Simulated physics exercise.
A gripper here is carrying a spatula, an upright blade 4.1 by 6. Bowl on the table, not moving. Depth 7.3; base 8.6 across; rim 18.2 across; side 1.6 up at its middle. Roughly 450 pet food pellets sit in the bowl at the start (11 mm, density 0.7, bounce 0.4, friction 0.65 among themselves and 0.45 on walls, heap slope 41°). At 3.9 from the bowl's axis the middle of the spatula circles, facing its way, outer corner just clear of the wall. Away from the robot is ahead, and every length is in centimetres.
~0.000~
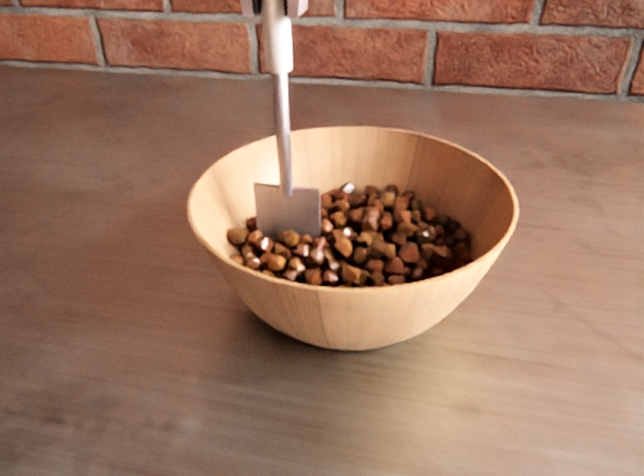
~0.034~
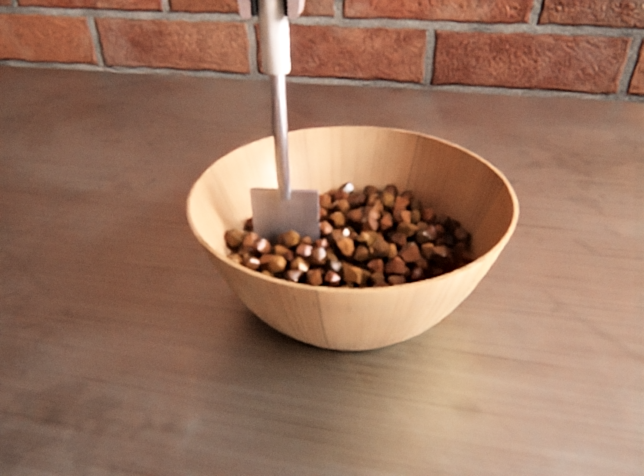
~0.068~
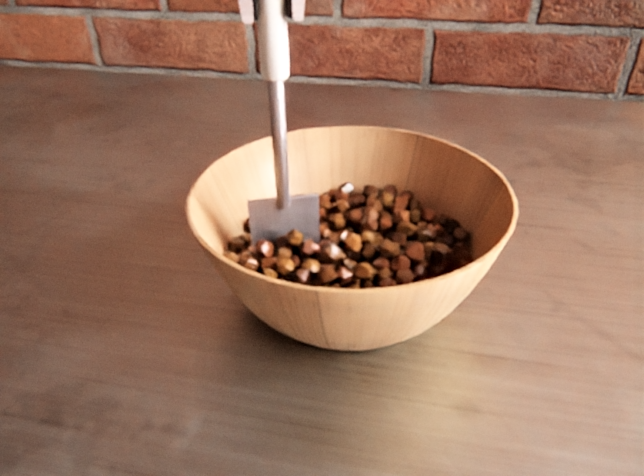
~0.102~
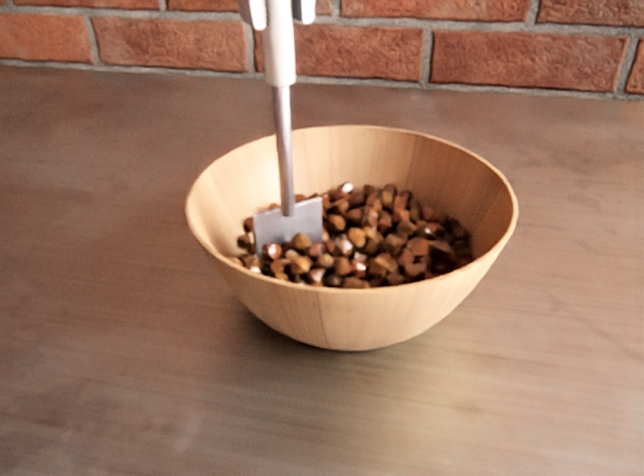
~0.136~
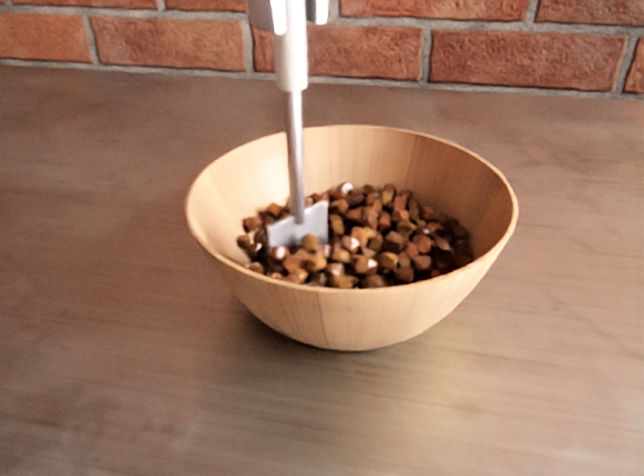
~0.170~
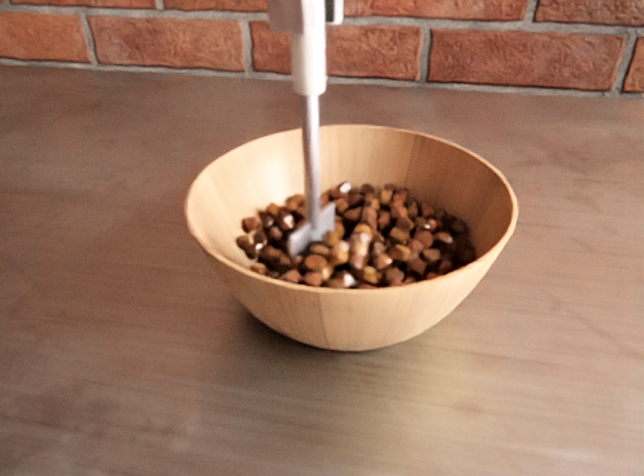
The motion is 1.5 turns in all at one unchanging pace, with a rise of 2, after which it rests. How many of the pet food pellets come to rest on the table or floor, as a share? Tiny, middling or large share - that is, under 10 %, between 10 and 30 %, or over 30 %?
The share is tiny, under 10 %.
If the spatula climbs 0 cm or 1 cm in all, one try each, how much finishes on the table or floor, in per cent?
First try about 10 per cent, second about 5 per cent.
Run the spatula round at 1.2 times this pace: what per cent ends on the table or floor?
Some 10 in a hundred.
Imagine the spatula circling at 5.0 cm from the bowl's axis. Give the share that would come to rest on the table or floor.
It would be close to 10 per cent then.
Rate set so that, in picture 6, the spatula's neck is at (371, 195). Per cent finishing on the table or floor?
Around 15 in a hundred.
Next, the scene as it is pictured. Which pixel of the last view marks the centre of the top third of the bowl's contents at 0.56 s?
The upper third is centred close to (343, 163).
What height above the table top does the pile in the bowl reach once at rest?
The top sits some 7.0 cm up.
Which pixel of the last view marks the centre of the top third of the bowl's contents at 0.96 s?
Roughly pixel (334, 273).
After 0.56 s, 254° round, highest piece 9 above the table; 441 in the bowl, 5 on the table or floor, 6 in flight or on the tool.
After 0.96 s, 79° round, highest piece 9 above the table; 424 in the bowl, 27 on the table or floor, 1 in flight or on the tool.
After 1.35 s, 180° round, highest piece 8 above the table; 423 in the bowl, 29 on the table or floor.
After 2.05 s, 180° round, highest piece 8 above the table; 423 in the bowl, 29 on the table or floor.
In the end, 423 in the bowl, 29 on the table or floor. That is 6 % on the table or floor.
